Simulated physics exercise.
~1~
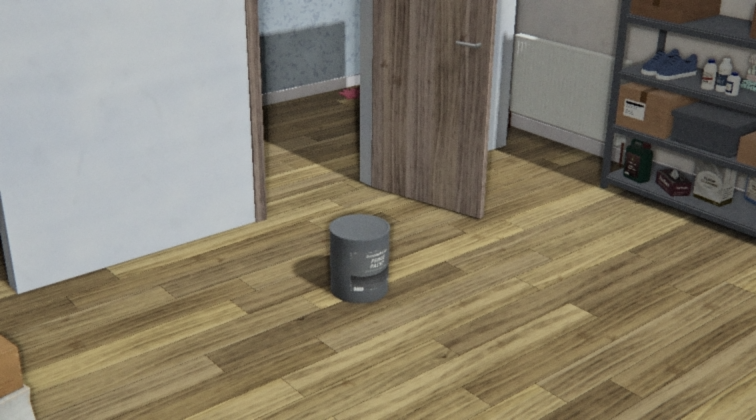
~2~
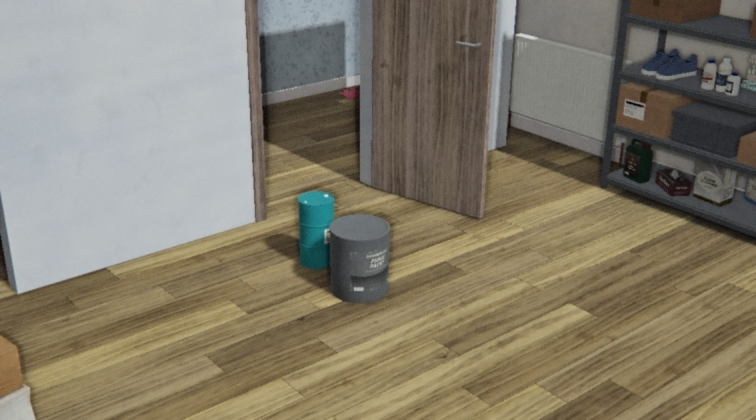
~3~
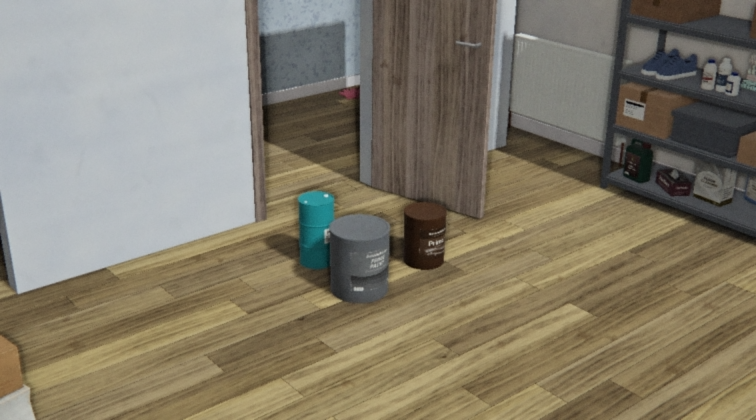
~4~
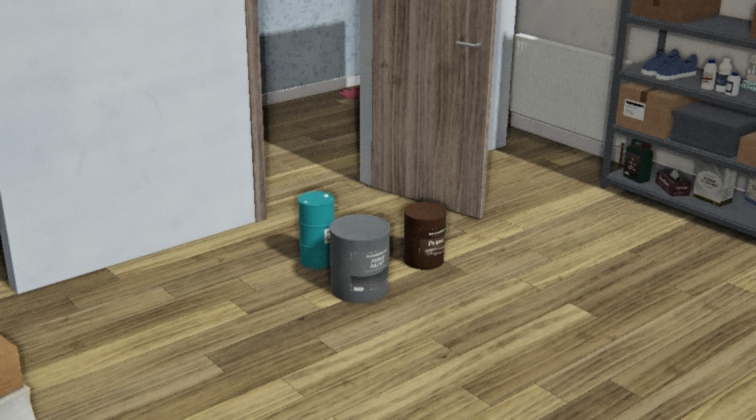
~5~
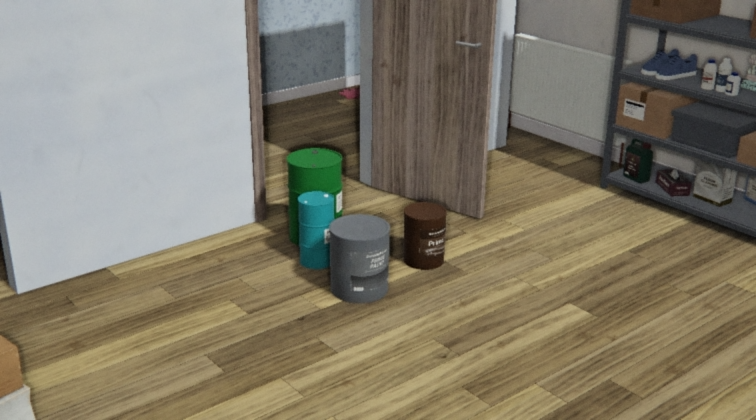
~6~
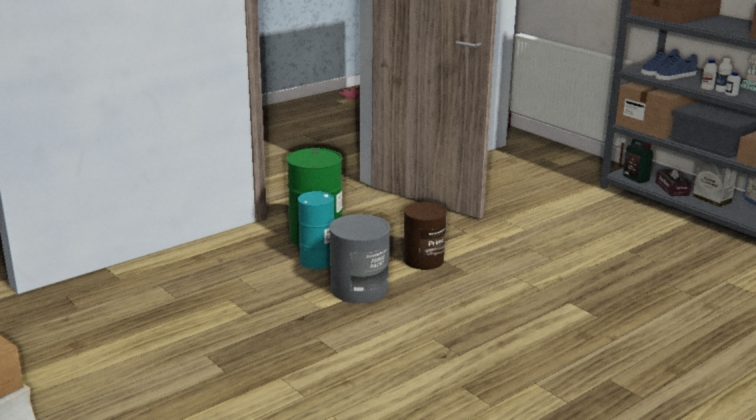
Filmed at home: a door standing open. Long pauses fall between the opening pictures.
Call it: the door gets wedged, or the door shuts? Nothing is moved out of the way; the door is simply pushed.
It gets wedged.
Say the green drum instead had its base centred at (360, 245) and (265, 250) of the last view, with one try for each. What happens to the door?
So the first time it is halted early, and the second time it completes its arc.
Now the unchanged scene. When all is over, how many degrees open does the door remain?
Close to 40 degrees, I'd say.
Then, 0.70 s later than the last frame, door 84° open.
Then, 1.20 s later than the last frame, door 60° open.
When it is over, door 39° open; all 4 as before. End places, in pixels of the last picture, green drum near (315, 198).
